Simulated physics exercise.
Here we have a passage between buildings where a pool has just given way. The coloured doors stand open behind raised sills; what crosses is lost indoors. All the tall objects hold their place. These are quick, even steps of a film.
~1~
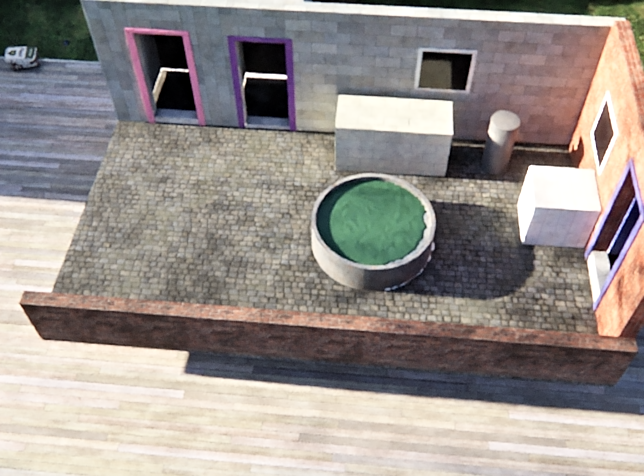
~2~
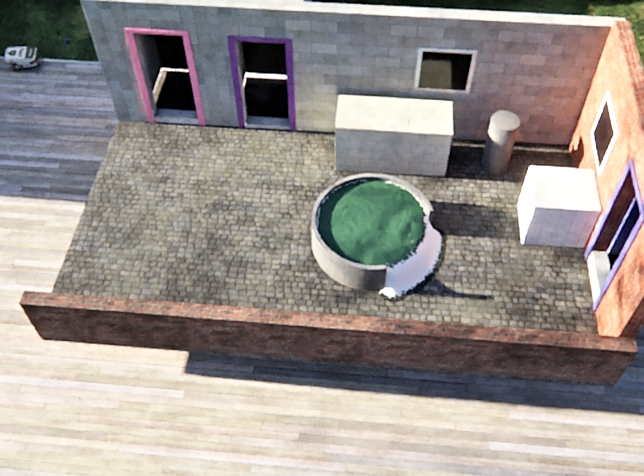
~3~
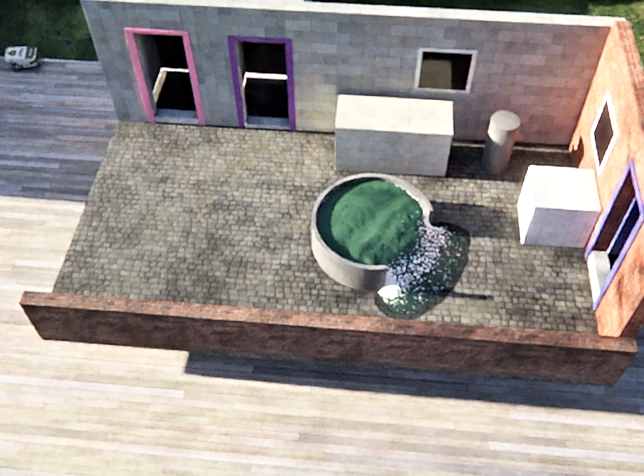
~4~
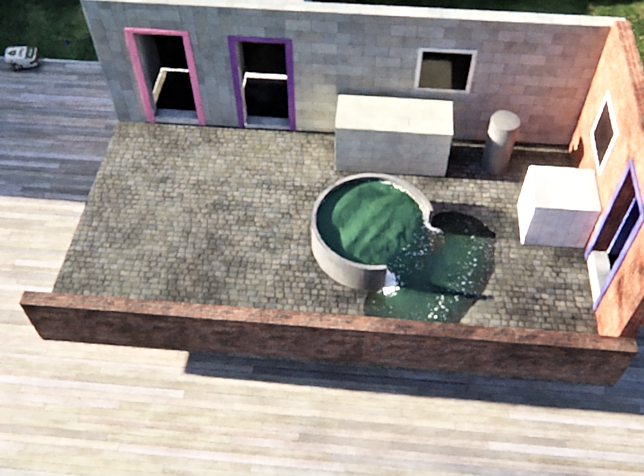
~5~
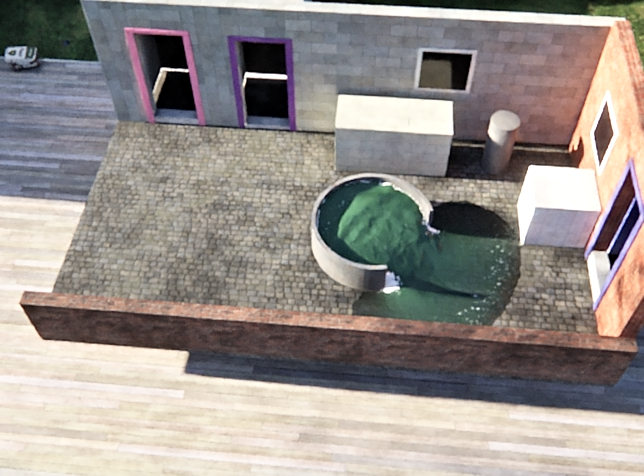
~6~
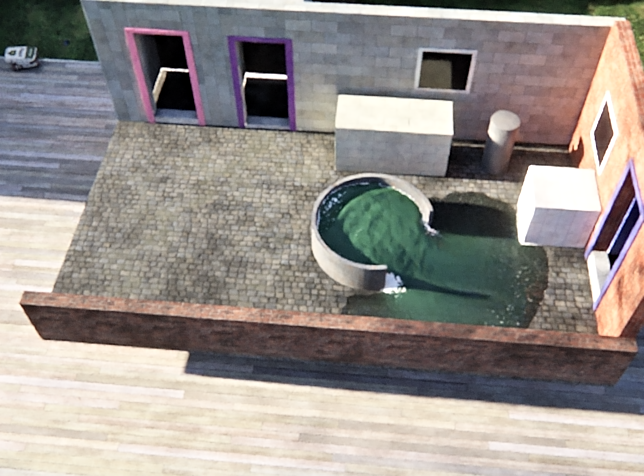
The clip opens on a round tank of still green water in a paved, walled yard with pink and purple doorways. The tank's lower right side gives way, and foaming water pours onto the paving. It spreads rightward in a green sheet, reaching the ground near a white block.
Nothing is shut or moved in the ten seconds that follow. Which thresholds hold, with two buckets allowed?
The blue door admits no more than that; the purple door admits no more than that; the pink door admits no more than that.
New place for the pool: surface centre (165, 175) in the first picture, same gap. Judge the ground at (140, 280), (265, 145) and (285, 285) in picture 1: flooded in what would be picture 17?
One after the other: Not flooded, free of water, wet.
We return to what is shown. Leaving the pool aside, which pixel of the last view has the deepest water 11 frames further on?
At about (580, 357).
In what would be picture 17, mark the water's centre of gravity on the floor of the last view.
At about (453, 278).
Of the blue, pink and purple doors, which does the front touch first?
The door marked blue.
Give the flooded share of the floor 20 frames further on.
Some 35 per cent.
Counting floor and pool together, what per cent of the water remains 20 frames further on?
Some 100 per cent.
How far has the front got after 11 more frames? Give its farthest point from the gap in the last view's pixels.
I would point to (523, 154).
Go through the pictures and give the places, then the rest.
The first picture shows still water in the round tank at (373, 222).
In the second picture, the front is at (438, 232), out from the gap at (420, 261).
In the third picture, the front is at (458, 231), out from the gap at (420, 262).
In the fourth picture, water pours out at (420, 263) and has run to (490, 235).
In the fifth picture, the front is at (511, 234), out from the gap at (420, 263).
In the sixth picture, water pours out at (420, 263) and has run to (516, 216).
A moment on, water covers 20 % of the floor; the blue door wet at the sill, nothing in, the purple door not reached, the pink door not reached.
Next, water covers 25 % of the floor; the blue door wet at the sill, nothing in, the purple door not reached, the pink door not reached.
Then, water covers 35 % of the floor; the blue door under two buckets in, the purple door not reached, the pink door not reached.
Later, water covers 50 % of the floor; the blue door under two buckets in, the purple door not reached, the pink door not reached.
In the end, water covers 90 % of the floor; the blue door under two buckets in, the purple door wet at the sill, nothing in, the pink door wet at the sill, nothing in.
